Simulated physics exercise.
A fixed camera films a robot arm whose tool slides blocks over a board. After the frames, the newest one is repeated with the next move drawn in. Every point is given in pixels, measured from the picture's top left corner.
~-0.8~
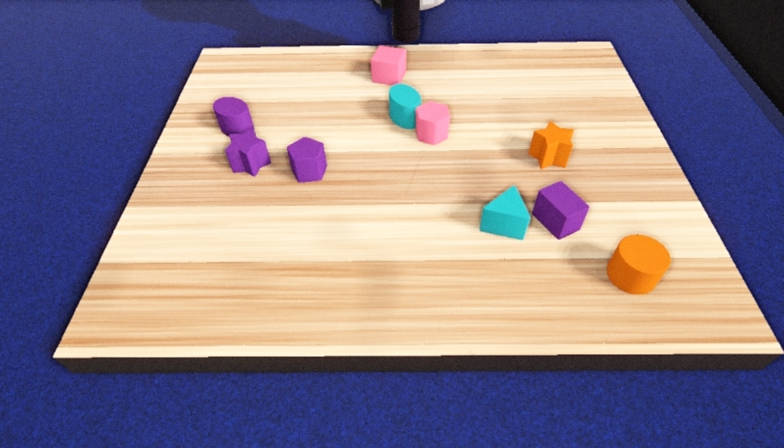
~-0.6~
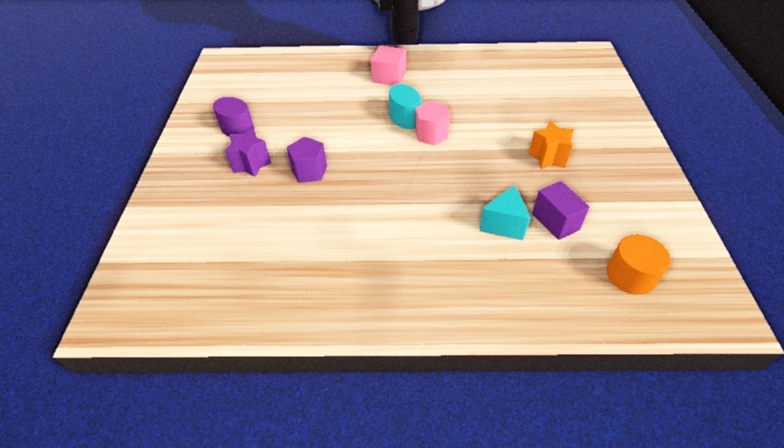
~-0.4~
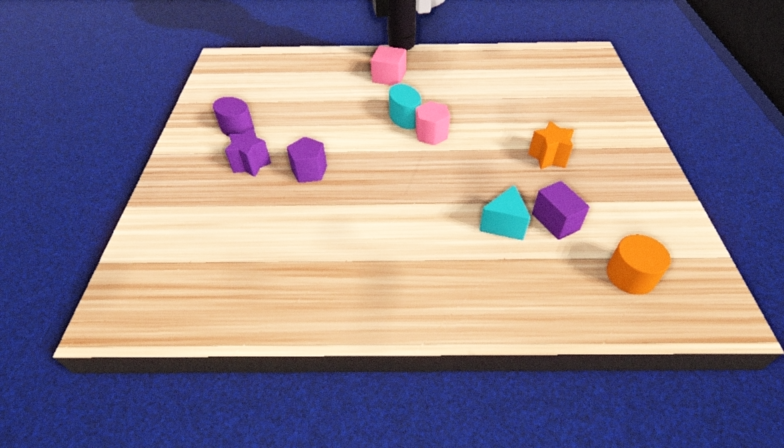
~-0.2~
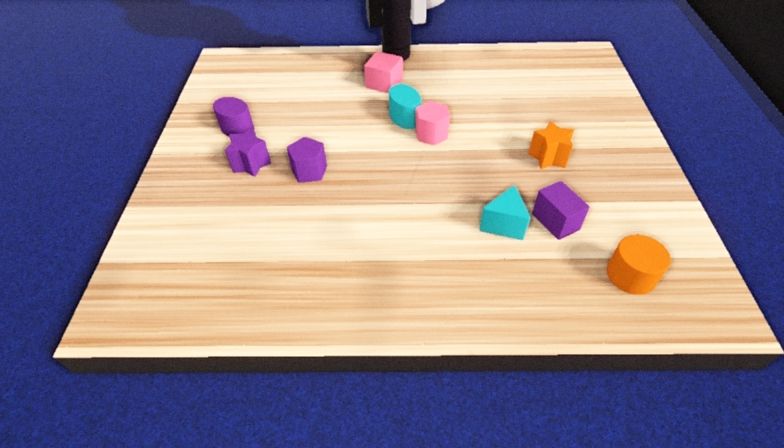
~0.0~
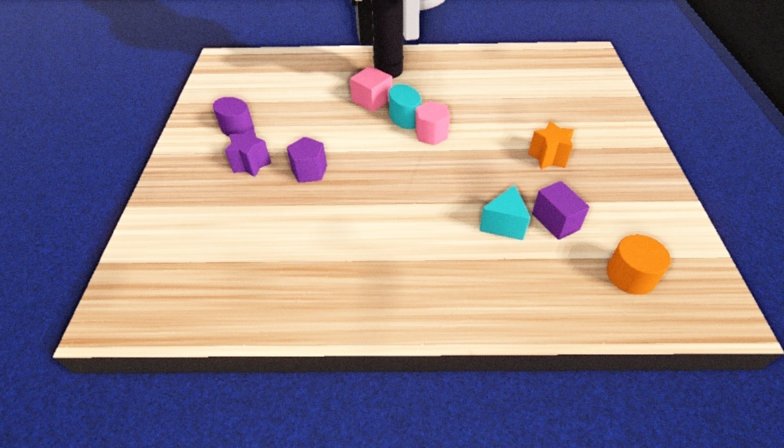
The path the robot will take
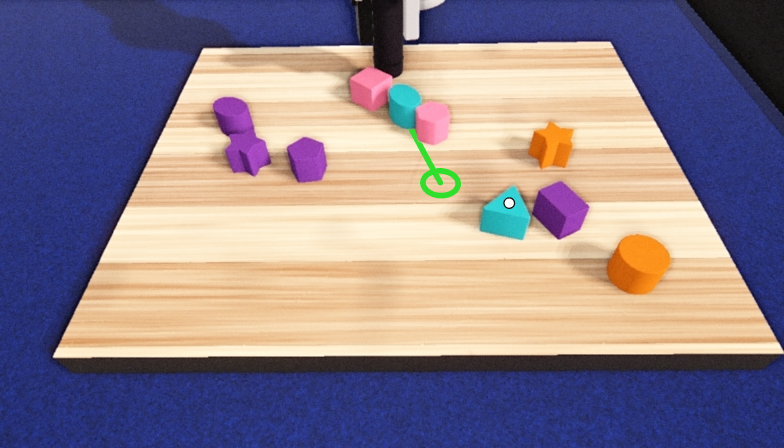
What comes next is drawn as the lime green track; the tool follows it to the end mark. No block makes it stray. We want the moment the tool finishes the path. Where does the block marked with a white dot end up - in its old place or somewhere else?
When the path is over, the block marked with a white dot is still on its spot.
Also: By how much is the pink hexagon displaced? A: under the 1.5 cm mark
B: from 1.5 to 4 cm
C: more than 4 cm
C - more than 4 cm.
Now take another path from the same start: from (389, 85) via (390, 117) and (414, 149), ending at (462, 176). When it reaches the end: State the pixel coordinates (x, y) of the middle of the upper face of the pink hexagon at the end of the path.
It will likely be found at (460, 124).
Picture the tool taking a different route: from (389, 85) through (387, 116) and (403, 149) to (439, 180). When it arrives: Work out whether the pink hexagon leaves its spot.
It is shoved along.
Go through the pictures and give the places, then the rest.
Tool tip at (406, 37); block tops, pink square piece at (389, 54); turquoise oval block at (405, 94); pink hexagon at (433, 111); turquoise triangular piece at (509, 203), in the first frame.
Tool at (405, 39); blocks unchanged, in the second frame.
Tool at (402, 45); blocks unchanged, in the third frame.
Tool at (397, 56); pink square piece at (383, 61), in the fourth frame.
Tool at (389, 72); pink square piece at (371, 77); turquoise oval block at (405, 94); pink hexagon at (433, 111); turquoise triangular piece at (509, 203), in the fifth frame.
Path on the board, in a line from (389, 85) to (441, 183); the dot is on the turquoise triangular piece.
What follows on the original path. One third of the way, tool at (403, 100); pink square piece at (366, 84), turned 30° clockwise; turquoise oval block at (410, 113); pink hexagon at (443, 120), turned 50° anticlockwise.
Two thirds of the way, tool at (421, 133); pink square piece at (366, 84), turned 30° clockwise; turquoise oval block at (417, 150), turned 35° clockwise; pink hexagon at (455, 128), turned 90° anticlockwise.
At the end, tool at (442, 169); pink square piece at (366, 84), turned 30° clockwise; turquoise oval block at (416, 182), turned 95° clockwise; pink hexagon at (463, 133), turned 130° anticlockwise; turquoise triangular piece in place.
